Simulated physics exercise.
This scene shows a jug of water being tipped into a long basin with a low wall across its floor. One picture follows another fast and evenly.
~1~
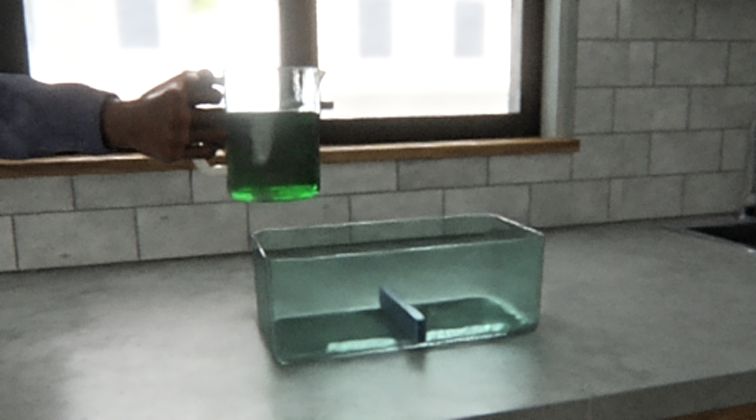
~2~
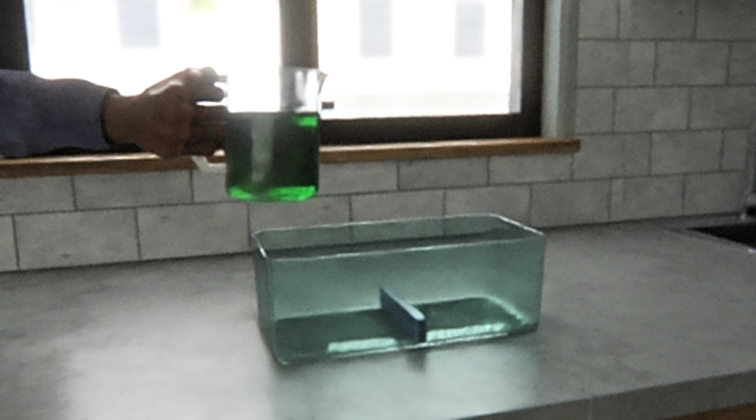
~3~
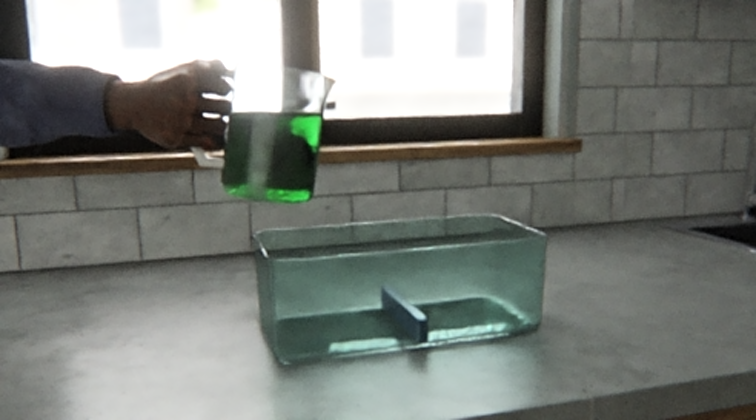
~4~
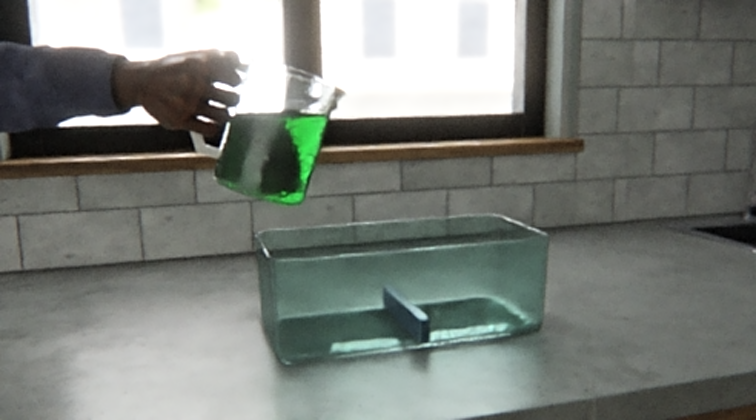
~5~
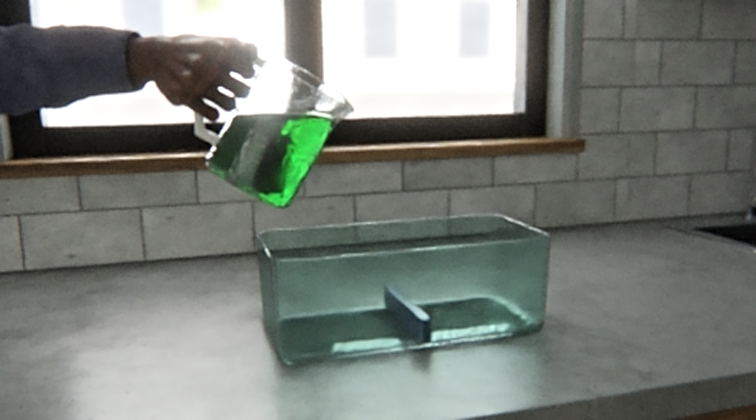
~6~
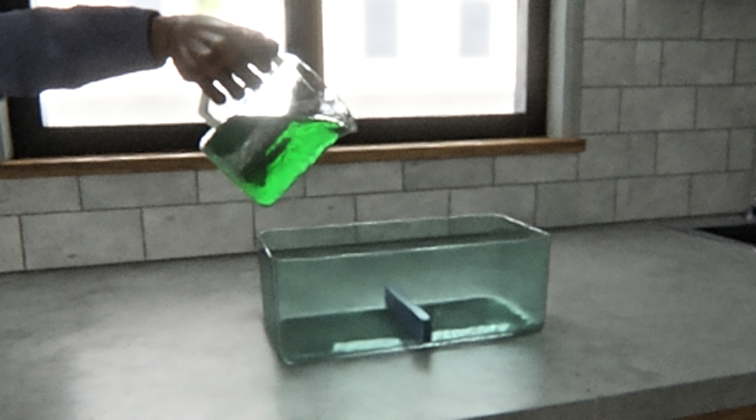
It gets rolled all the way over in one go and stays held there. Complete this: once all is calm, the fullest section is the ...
The fullest section is the right one.
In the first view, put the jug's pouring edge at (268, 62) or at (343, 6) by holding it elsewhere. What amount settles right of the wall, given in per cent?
You'd see around 15 per cent, and then around 85 per cent.
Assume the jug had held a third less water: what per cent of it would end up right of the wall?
55 %.
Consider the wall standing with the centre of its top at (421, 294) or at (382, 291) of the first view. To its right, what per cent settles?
First try 15 per cent, second try 90 per cent.
A moment on, the tilt is 92° and 73 per cent is still to pour, 6 is left of the wall and 1 right of it.
Next, the tilt is 94° and 37 per cent is still to pour, 14 is left of the wall and 29 right of it.
Then the tilt is 94° and 18 per cent is still to pour, 14 is left of the wall and 59 right of it.
Later the tilt is 94° and 9 per cent is still to pour, 20 is left of the wall and 67 right of it.
At rest 33 per cent lies left of the wall, 65 right of it and 1 outside.
